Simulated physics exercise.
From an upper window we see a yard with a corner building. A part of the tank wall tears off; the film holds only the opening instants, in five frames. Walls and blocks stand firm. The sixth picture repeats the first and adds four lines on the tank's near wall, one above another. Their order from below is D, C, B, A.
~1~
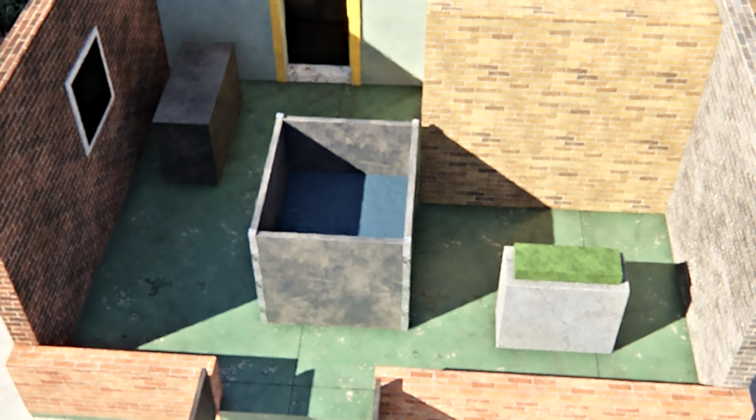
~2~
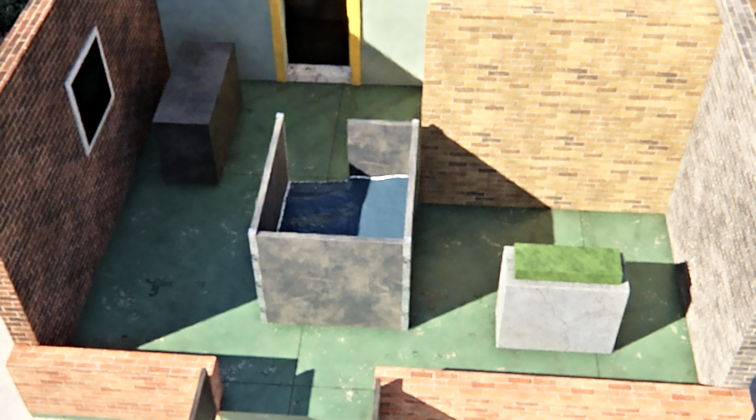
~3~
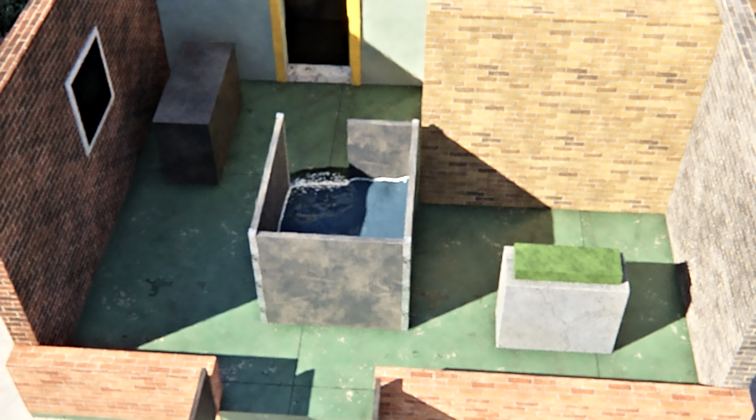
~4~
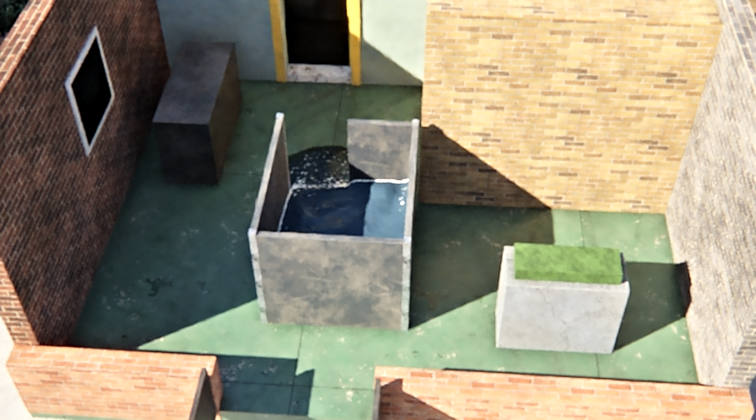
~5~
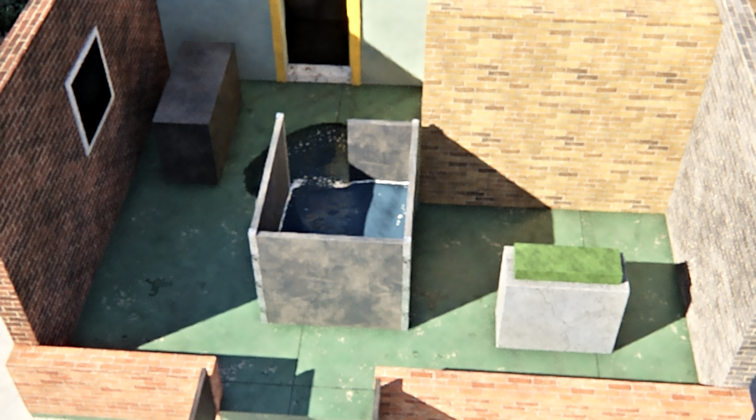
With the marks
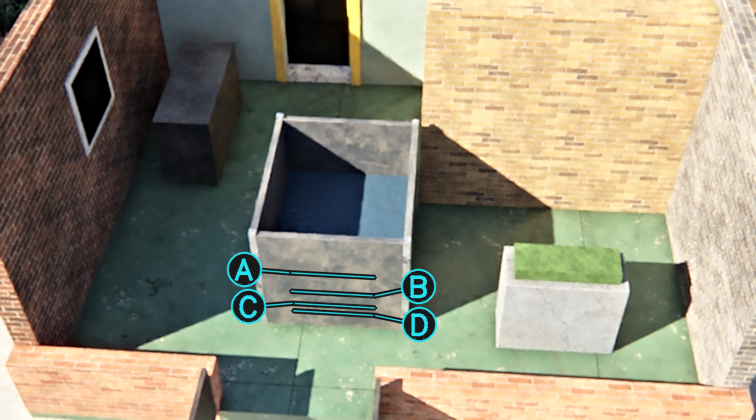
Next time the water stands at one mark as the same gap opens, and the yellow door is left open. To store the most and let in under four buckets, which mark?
Use mark C.
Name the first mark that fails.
B.
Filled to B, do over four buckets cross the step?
Yes, it does.
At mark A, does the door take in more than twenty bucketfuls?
Yes, it does.
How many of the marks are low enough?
Two of them.
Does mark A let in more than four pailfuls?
Yes, it does.
In cyan, A at (331, 275); B at (332, 293); C at (333, 305); D at (334, 313); from the bottom up D, C, B, A.
Choosing A, dozens of bucketfuls pour in.
Choosing B, about 11 bucketfuls get in.
Choosing C, a bucket or two gets in.
Choosing D, nothing gets over.
